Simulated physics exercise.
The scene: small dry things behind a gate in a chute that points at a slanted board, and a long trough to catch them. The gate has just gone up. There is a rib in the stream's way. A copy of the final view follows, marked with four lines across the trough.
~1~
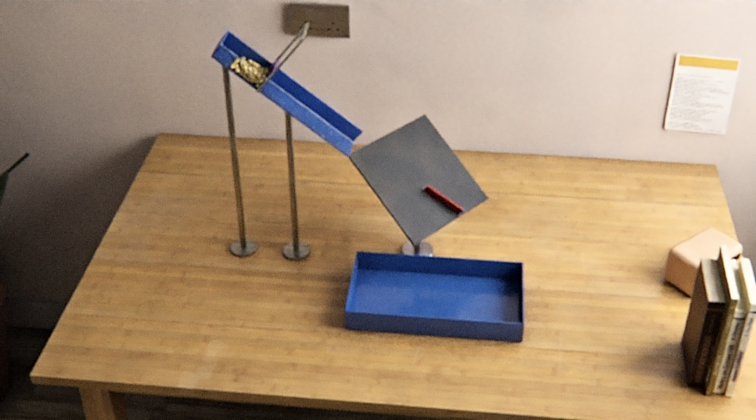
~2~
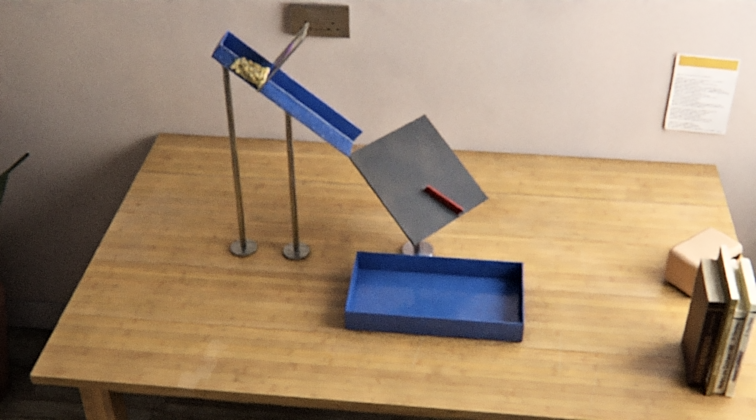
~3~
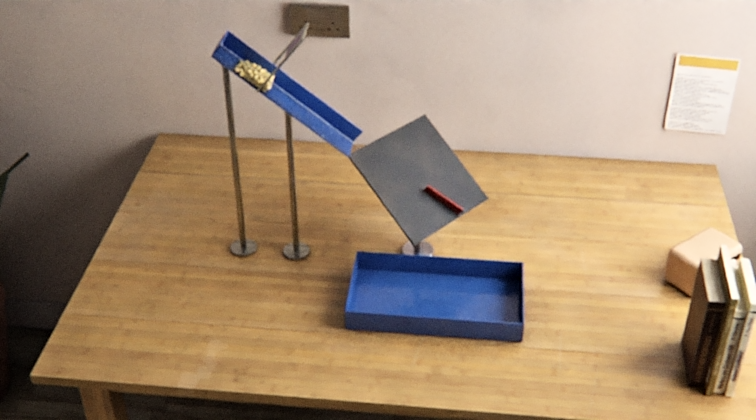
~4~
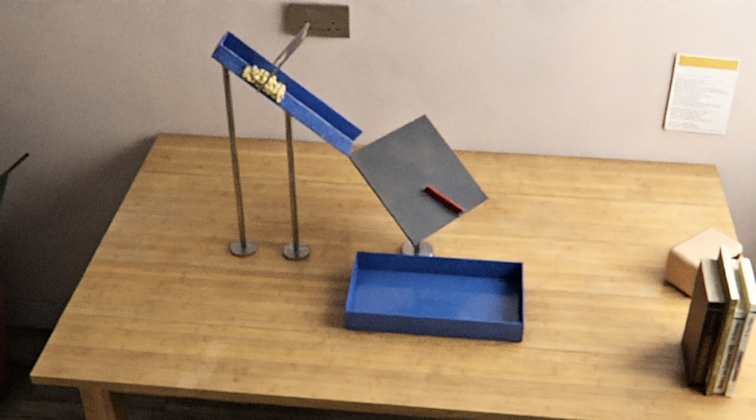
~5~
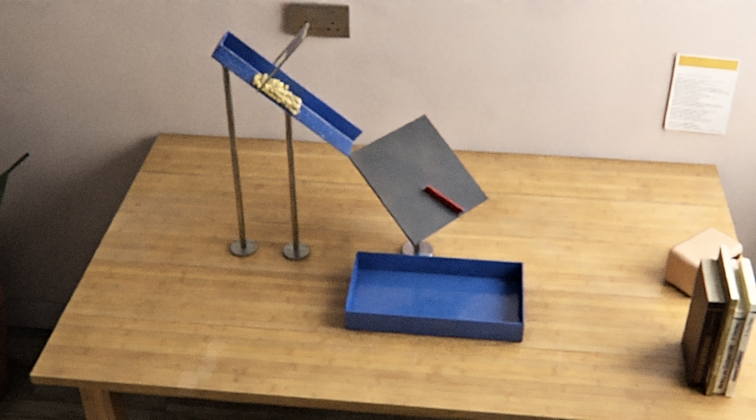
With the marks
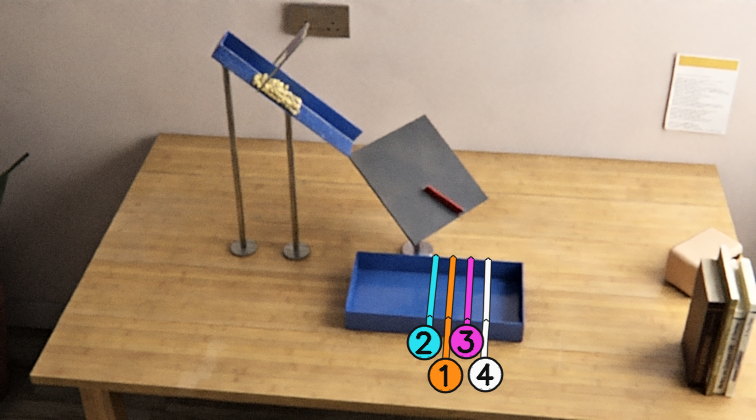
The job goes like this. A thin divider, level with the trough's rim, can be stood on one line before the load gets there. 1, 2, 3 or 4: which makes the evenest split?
The best line is 4.
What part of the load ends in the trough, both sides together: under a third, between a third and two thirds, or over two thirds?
It is over two thirds.
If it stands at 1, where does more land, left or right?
More lands on the right.
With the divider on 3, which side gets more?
The right side.
On the marked copy, line 1 crosses the front rim at (448, 318); line 2 crosses the front rim at (429, 317); line 3 crosses the front rim at (467, 320); line 4 crosses the front rim at (486, 321).
Choosing 1, of what is caught, none on the left of the divider, all on the right.
Choosing 2, of what is caught, none on the left of the divider, all on the right.
Choosing 3, of what is caught, a stray few on the left of the divider, nearly all on the right.
Choosing 4, of what is caught, about a third on the left of the divider, about two thirds on the right.
